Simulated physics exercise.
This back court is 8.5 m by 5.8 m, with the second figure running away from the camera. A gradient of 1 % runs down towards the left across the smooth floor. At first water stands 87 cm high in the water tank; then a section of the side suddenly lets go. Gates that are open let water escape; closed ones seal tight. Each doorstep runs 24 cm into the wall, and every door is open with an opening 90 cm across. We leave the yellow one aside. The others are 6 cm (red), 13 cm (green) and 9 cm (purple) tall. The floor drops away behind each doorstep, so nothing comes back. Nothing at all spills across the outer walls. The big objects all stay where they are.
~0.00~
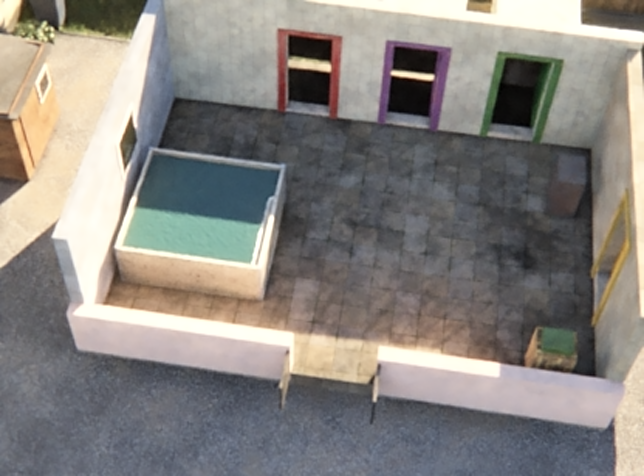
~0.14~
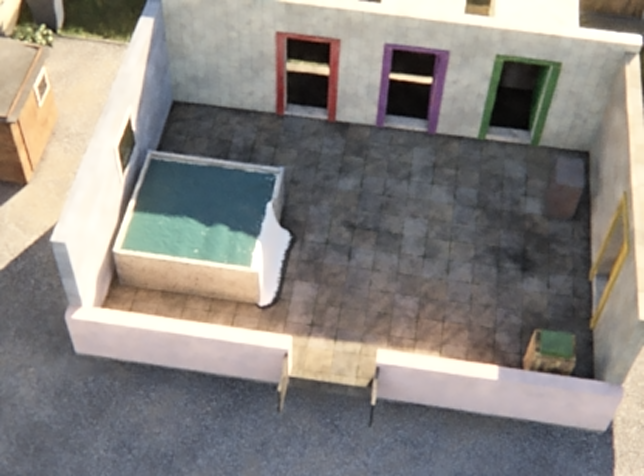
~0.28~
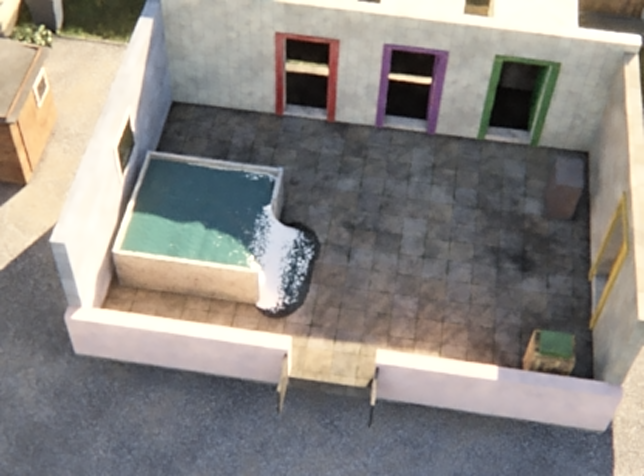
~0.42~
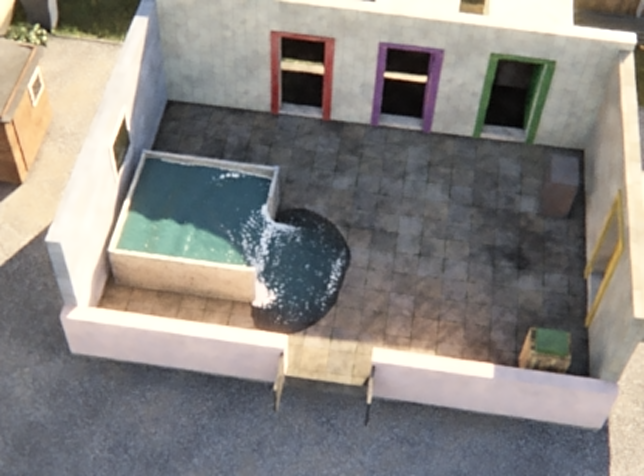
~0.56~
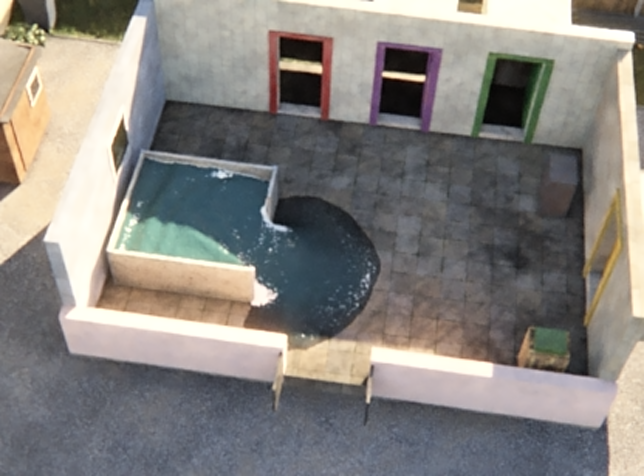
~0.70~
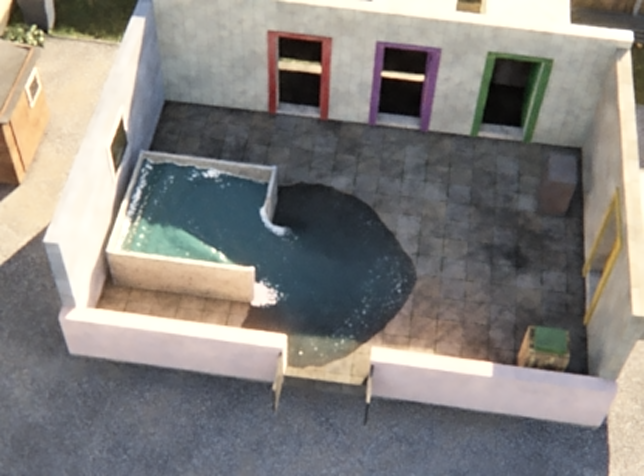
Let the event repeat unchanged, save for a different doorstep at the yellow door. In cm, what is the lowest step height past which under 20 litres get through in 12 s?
Close to 26 cm is just enough.
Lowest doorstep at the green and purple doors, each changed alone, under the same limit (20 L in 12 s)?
Roughly 14.5 cm at green and 11.5 cm at purple.
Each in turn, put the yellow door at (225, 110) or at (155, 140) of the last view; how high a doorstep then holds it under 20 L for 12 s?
First place around 12.5 cm, second around 17 cm.
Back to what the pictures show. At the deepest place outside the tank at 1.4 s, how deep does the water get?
Close to 42 centimetres.
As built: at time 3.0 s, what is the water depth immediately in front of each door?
Centimetres: Red = 0, yellow = 34, green = 9, purple = 3.
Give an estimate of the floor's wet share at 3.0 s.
Near 65 per cent of the open floor.
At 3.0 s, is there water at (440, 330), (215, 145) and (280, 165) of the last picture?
One by one: Drenched, clear, clear.
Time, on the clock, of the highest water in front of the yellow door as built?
About 3.2 seconds.
After 1.4 s water covers 45 % of the floor, deepest (42 cm) near (272, 272); it has not reached the yellow door.
After 3.0 s water covers 65 % of the floor, deepest (44 cm) near (588, 402); 34 cm at the yellow door, 11 litres in over its 22 cm doorstep.
After 12.0 s water covers 100 % of the floor, deepest (20 cm) near (262, 144); 6 cm at the yellow door, 58 litres in over its 22 cm doorstep.
At the yellow door as built, the water arrived by 1.5 s and peaked near 35 cm at 3.2 s.
With a doorstep of 22.5 cm, 52 litres would have come in within the 12 s; with 30 cm, 7 litres. So under 20 litres takes about 26 cm.
